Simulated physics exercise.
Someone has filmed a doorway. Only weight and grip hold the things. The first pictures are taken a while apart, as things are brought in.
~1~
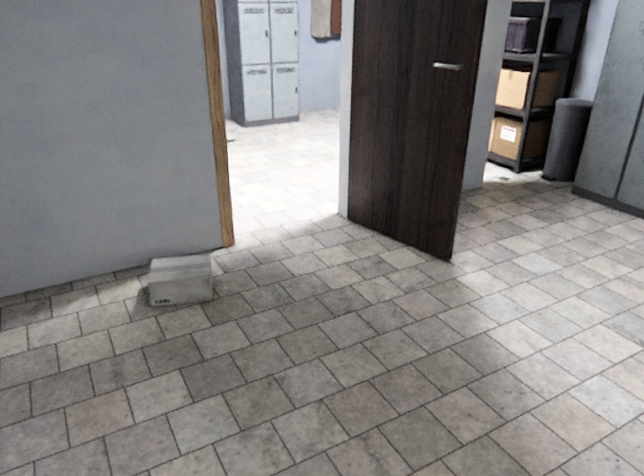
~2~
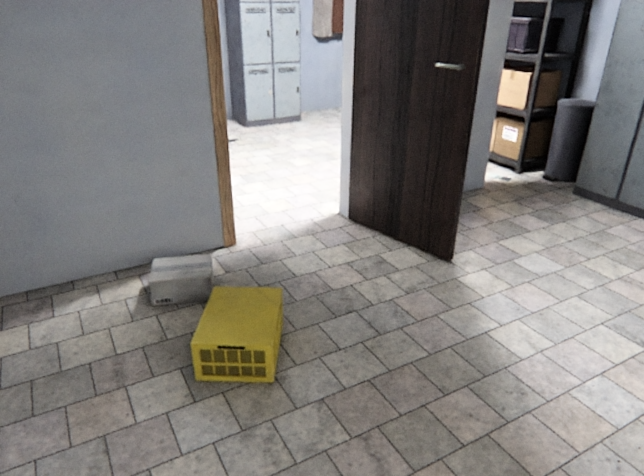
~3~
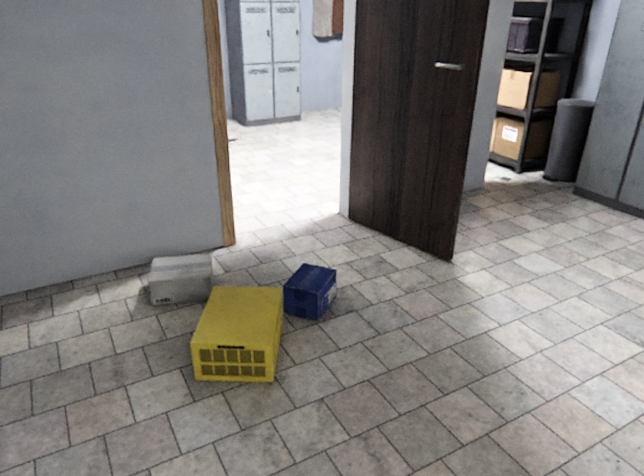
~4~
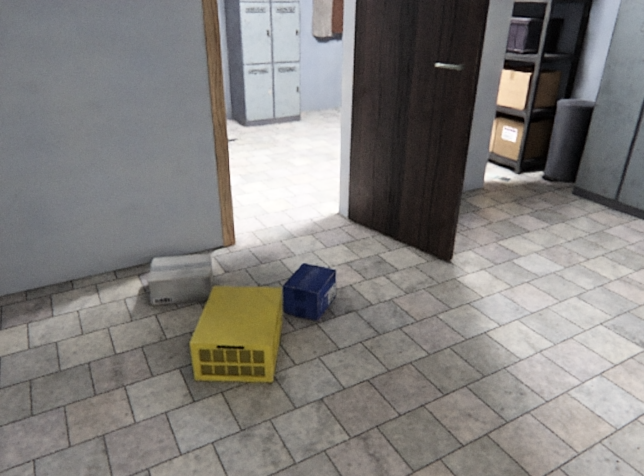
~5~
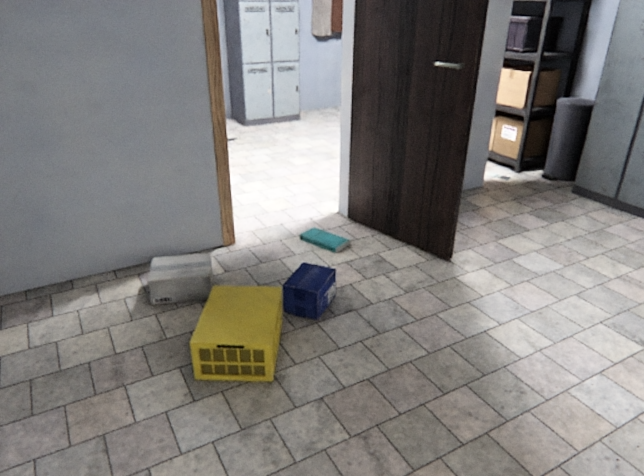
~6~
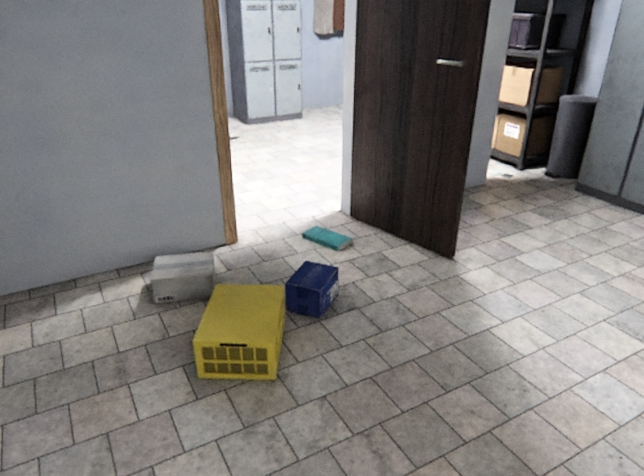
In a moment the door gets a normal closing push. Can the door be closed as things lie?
Outcome: The door closes.
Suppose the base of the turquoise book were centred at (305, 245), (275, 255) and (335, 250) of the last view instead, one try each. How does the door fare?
First, it shuts; second, it stops short; third, it reaches the frame.
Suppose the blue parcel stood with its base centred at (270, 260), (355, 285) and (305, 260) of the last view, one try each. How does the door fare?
First, it is blocked; second, it reaches the frame; third, it jams.
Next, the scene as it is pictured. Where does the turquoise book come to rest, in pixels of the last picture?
At about (265, 218).
Then, 1.10 s later than the last frame, door at 65°.
Then, 1.70 s later than the last frame, door at 31°; turquoise book moved about its own width near (295, 234).
Then, 2.10 s later than the last frame, door at 9°; turquoise book moved about its own width near (274, 226).
When it is over, door at 0°; moved from the start, turquoise book; the other 3 as before. End places, in pixels of the last picture, turquoise book near (265, 218).
